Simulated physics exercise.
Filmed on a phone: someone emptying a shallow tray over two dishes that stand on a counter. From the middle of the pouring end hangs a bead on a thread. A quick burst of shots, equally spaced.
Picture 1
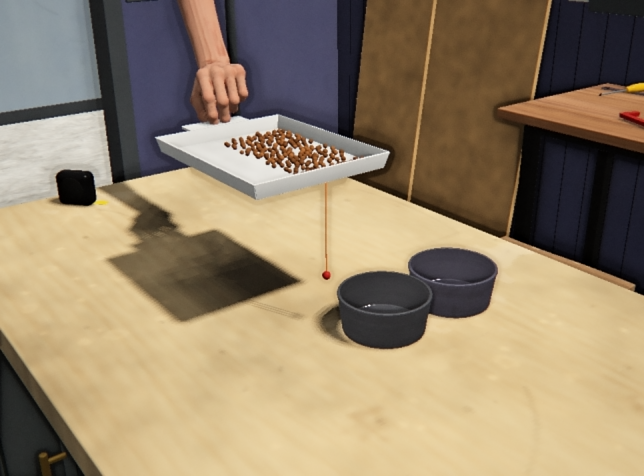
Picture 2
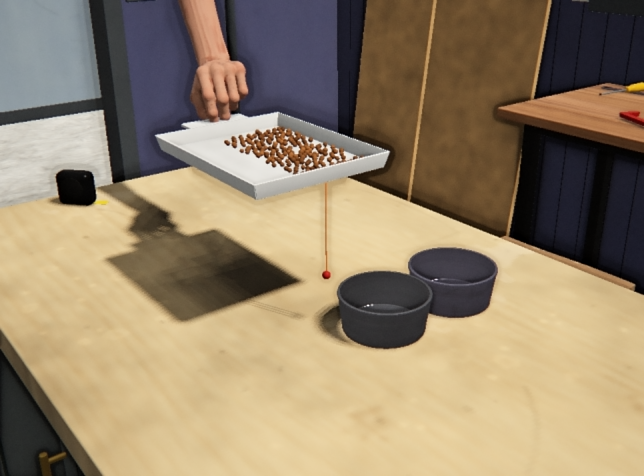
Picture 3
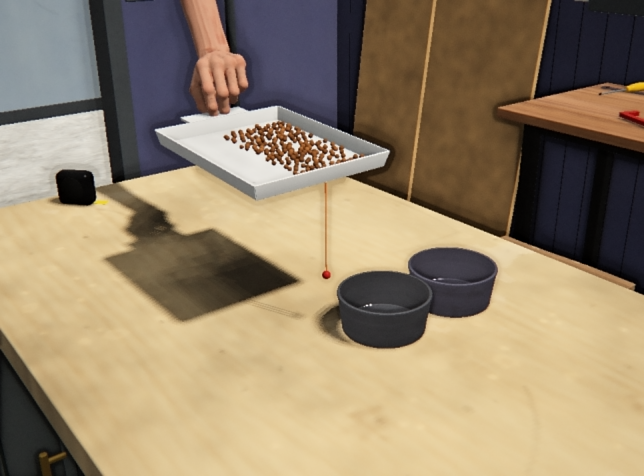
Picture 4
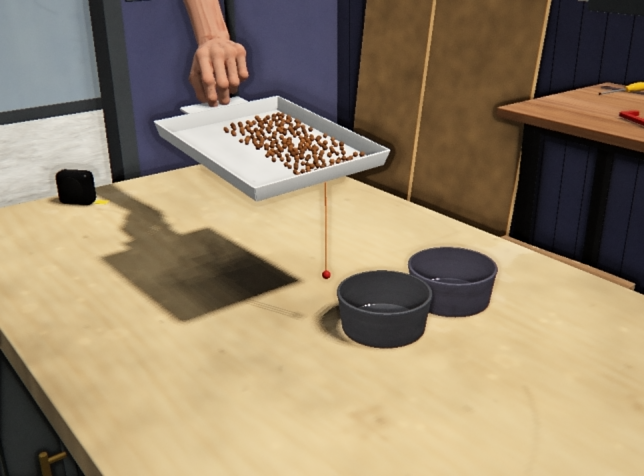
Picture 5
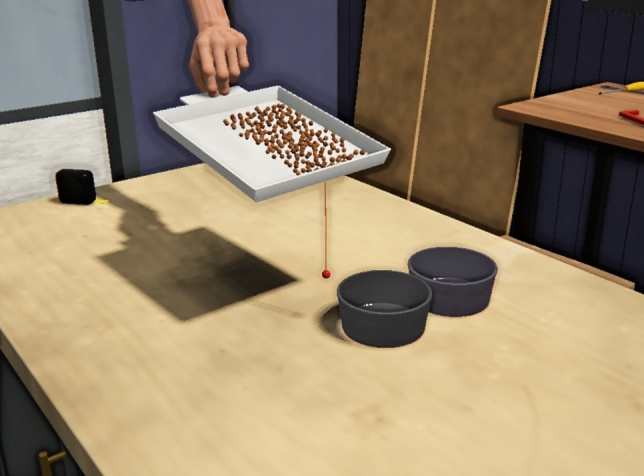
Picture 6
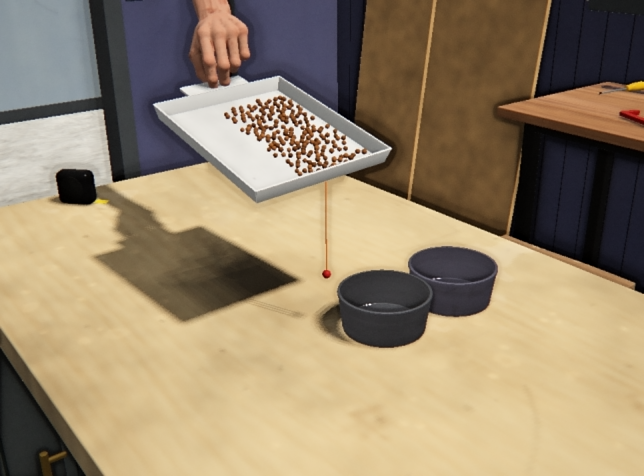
A hand held a pale, shallow tray of small brown balls above a wooden counter with two dark bowls, then slowly raised the back of it a little, leaving the balls still on the tray.
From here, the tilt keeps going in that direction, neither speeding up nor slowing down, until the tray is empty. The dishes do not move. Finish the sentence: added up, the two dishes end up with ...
... under half of it.
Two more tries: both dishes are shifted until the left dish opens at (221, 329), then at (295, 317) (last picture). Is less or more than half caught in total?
Try 1: In excess of half; try 2: In excess of half.
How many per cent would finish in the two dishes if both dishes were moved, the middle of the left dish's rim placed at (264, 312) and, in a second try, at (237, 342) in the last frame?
It would be near 80 per cent first and near 70 per cent second.
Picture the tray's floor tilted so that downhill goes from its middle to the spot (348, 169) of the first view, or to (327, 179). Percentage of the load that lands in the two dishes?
First some 50, then 80 per cent.
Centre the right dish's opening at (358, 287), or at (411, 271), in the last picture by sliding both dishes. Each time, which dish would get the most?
First try, the one on the left; second try, the one on the left.
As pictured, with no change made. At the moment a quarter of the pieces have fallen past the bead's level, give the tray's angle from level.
Roughly 95 degrees from level.
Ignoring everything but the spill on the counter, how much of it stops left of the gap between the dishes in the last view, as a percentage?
Some 90 %.
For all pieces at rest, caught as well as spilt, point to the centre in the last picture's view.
Resting centre, last picture - approx. (295, 365).
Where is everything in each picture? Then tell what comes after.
Corners of the pouring end at (256, 183) and (384, 152), level; middle of the load at (290, 152), cereal balls; left dish at (416, 324); right dish at (484, 295); bead on its thread at (326, 275), in the first picture.
Corners of the pouring end at (256, 183) and (384, 151), level; middle of the load at (290, 151), in the second picture.
Corners of the pouring end at (256, 184) and (384, 151), tipped barely, lowest at the left corner; middle of the load at (290, 147), in the third picture.
Corners of the pouring end at (256, 185) and (384, 150), tipped a little, lowest at the left corner; middle of the load at (289, 142), in the fourth picture.
Corners of the pouring end at (257, 186) and (385, 149), tipped a little, lowest at the left corner; middle of the load at (290, 137), in the fifth picture.
Corners of the pouring end at (257, 188) and (386, 148), tipped a little, lowest at the left corner; middle of the load at (291, 133); left dish at (416, 323); right dish at (484, 294), in the sixth picture.
Soon after the last picture, tray tipped steeply; nearly all on the tray; a stray few outside both.
A little later, tray tipped right over; a small part on the tray; a small part in the left dish; about half outside both; about a quarter in the air.
Later still, tray tipped past a quarter turn; a small part in the left dish; most outside both.
At rest, tray tipped past a quarter turn; a small part in the left dish; none in the right dish; most outside both.
